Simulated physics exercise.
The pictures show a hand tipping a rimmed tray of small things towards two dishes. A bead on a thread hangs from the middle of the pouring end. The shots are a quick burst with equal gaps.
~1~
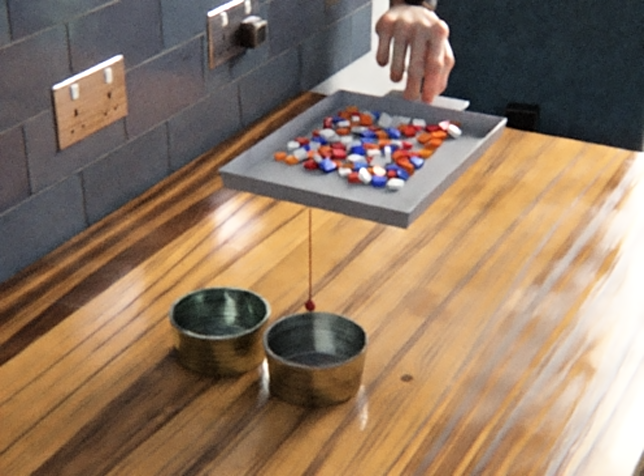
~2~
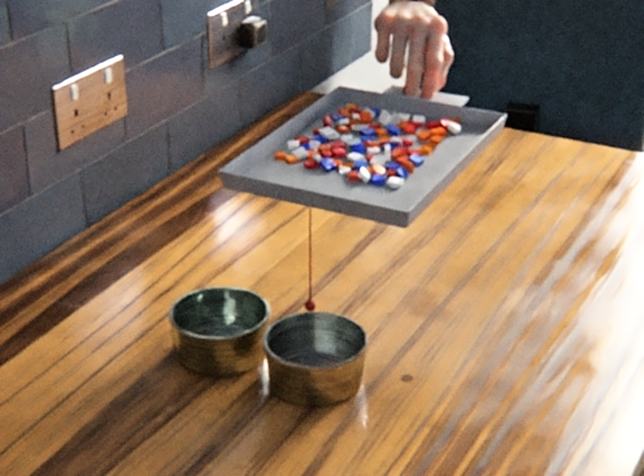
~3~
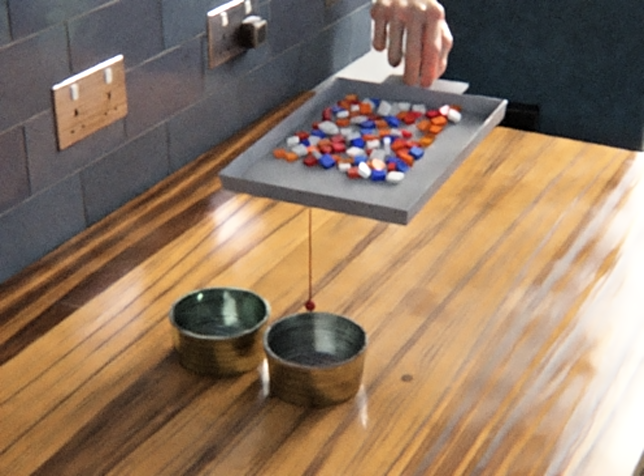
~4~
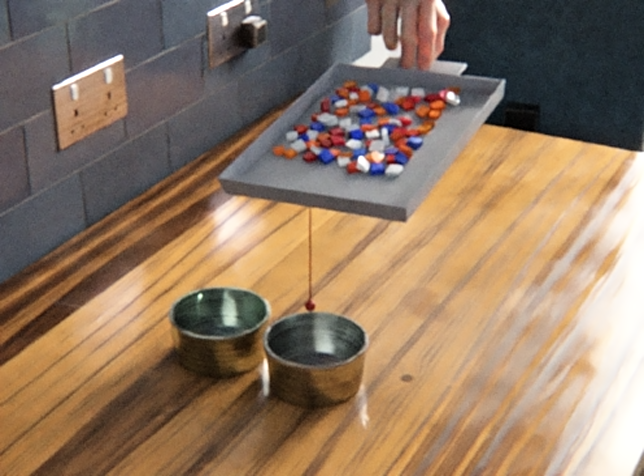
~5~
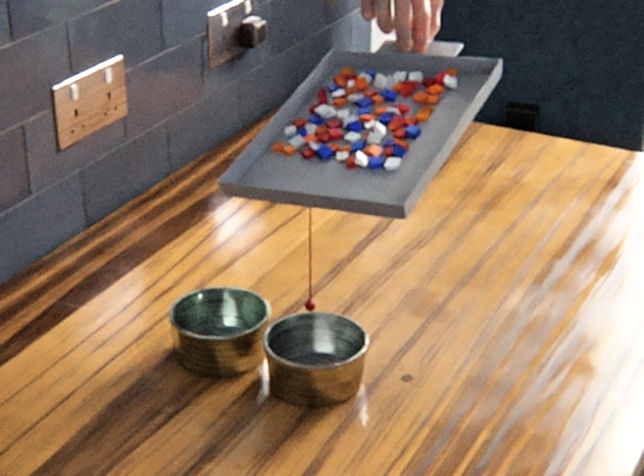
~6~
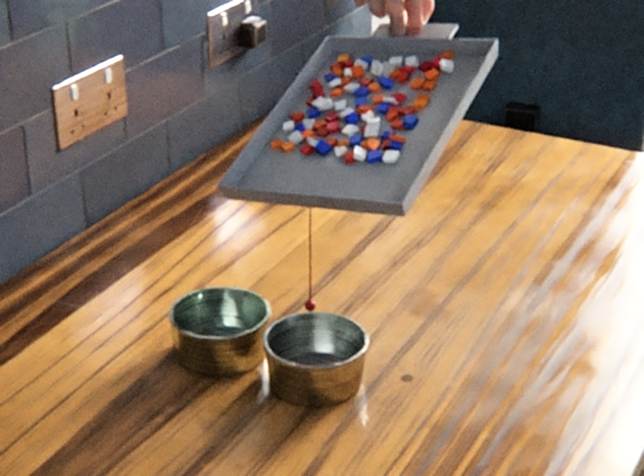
A hand steadily raises the far end of a grey tray of colourful pieces above two dishes.
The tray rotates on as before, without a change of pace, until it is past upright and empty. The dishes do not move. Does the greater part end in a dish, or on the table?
In the dishes lies the larger part of it.
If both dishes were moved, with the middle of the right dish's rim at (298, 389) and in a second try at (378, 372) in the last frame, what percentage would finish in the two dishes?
First some 0, then 20 per cent.
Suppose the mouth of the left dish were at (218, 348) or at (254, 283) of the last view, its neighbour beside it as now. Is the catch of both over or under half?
First less than half, then below a half.
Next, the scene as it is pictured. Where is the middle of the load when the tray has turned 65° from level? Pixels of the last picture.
Close to (265, 177).
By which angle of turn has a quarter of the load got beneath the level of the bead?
Around 85° of tilt.
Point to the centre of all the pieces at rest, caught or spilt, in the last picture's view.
At about (231, 344).
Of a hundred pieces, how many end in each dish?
Left dish: 80 %, right dish: 10 %.
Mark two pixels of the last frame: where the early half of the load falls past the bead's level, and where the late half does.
The first part at (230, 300); the rest at (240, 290).
Soon after the last picture, tray tipped steeply; nearly all on the tray; a stray few in the air.
A little later, tray tipped past a quarter turn; about half on the tray; a small part in the right dish; about a third in the left dish; a small part outside both; a small part in the air.
Later still, tray tipped past a quarter turn; a small part in the right dish; most in the left dish; a small part outside both.
At rest, tray tipped past a quarter turn; a small part in the right dish; most in the left dish; a small part outside both.
